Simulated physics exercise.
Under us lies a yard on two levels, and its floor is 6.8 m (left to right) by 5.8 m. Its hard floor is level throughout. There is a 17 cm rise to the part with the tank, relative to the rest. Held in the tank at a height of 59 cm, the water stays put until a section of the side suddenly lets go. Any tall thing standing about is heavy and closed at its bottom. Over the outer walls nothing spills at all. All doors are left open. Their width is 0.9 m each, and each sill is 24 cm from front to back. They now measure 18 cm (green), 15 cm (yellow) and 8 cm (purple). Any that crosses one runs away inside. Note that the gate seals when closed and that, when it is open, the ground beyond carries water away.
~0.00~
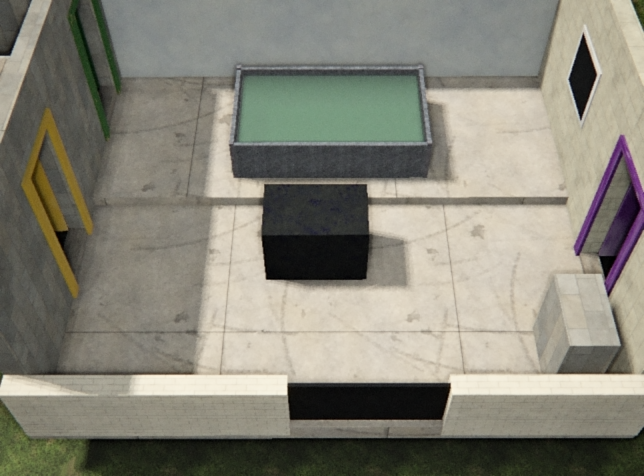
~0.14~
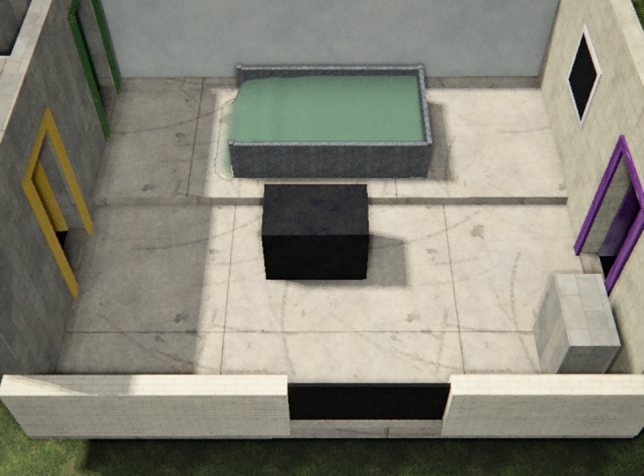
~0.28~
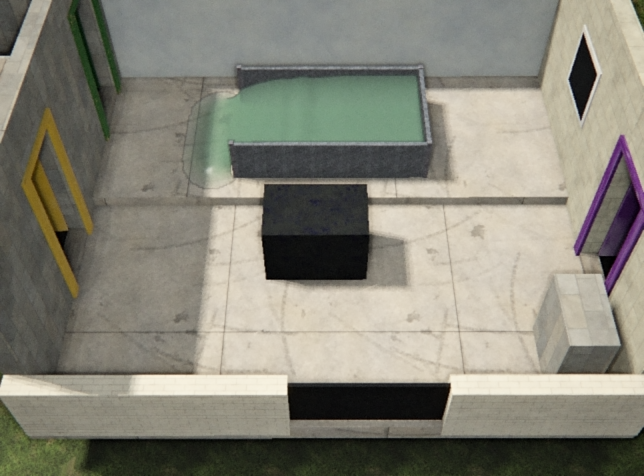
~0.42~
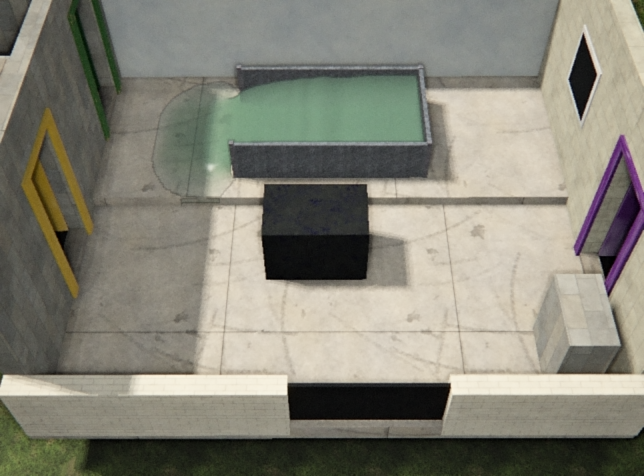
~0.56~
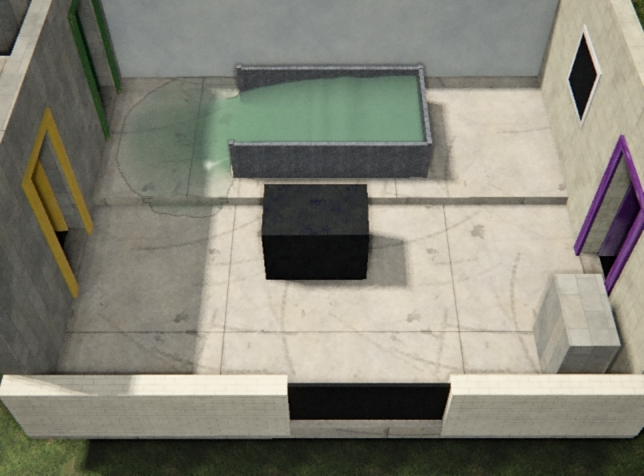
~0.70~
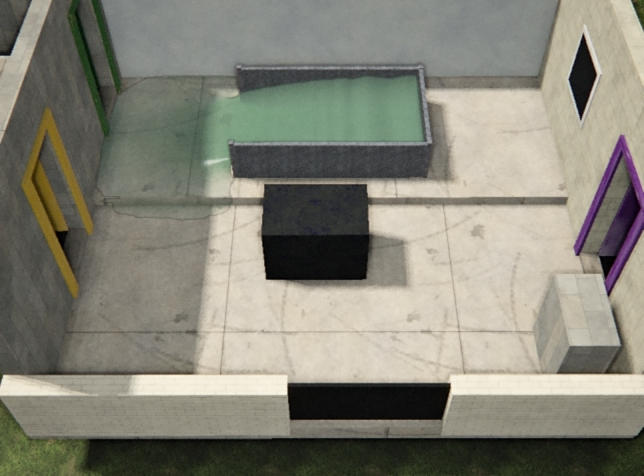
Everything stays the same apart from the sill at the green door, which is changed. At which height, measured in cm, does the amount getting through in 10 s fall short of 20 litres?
From about 31 cm upwards.
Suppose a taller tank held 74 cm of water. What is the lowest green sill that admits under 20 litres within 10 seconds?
I'd go with near 40 cm then.
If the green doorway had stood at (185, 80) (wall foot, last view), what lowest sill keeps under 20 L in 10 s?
About 23 cm.
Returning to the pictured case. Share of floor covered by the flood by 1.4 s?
Approximately 20 %.
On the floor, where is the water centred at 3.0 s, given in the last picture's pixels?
I'd say around (207, 161).
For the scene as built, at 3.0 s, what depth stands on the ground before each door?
In cm: Green 31, yellow 18, purple 0.
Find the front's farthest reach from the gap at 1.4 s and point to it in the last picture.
(81, 273).
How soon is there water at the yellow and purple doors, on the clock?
Arrival times - yellow: 1.3 seconds; purple: 6.0 seconds.
After 1.4 s water covers 20 % of the floor, deepest (36 cm) near (117, 149); 32 cm at the green door, 25 litres in over its 18 cm sill.
After 3.0 s water covers 35 % of the floor, deepest (32 cm) near (109, 132); 31 cm at the green door, 153 litres in over its 18 cm sill.
After 10.0 s water covers 95 % of the floor, deepest (14 cm) near (373, 251); 5 cm at the green door, 196 litres in over its 18 cm sill.
At the green door as built, the water arrived by 0.7 s and peaked near 37 cm at 2.0 s.
Run again over the same 10 s with other heights there, 50 litres in over 27 cm, 3 litres over 36 cm. The limit of 20 litres is kept from about 31 cm up.
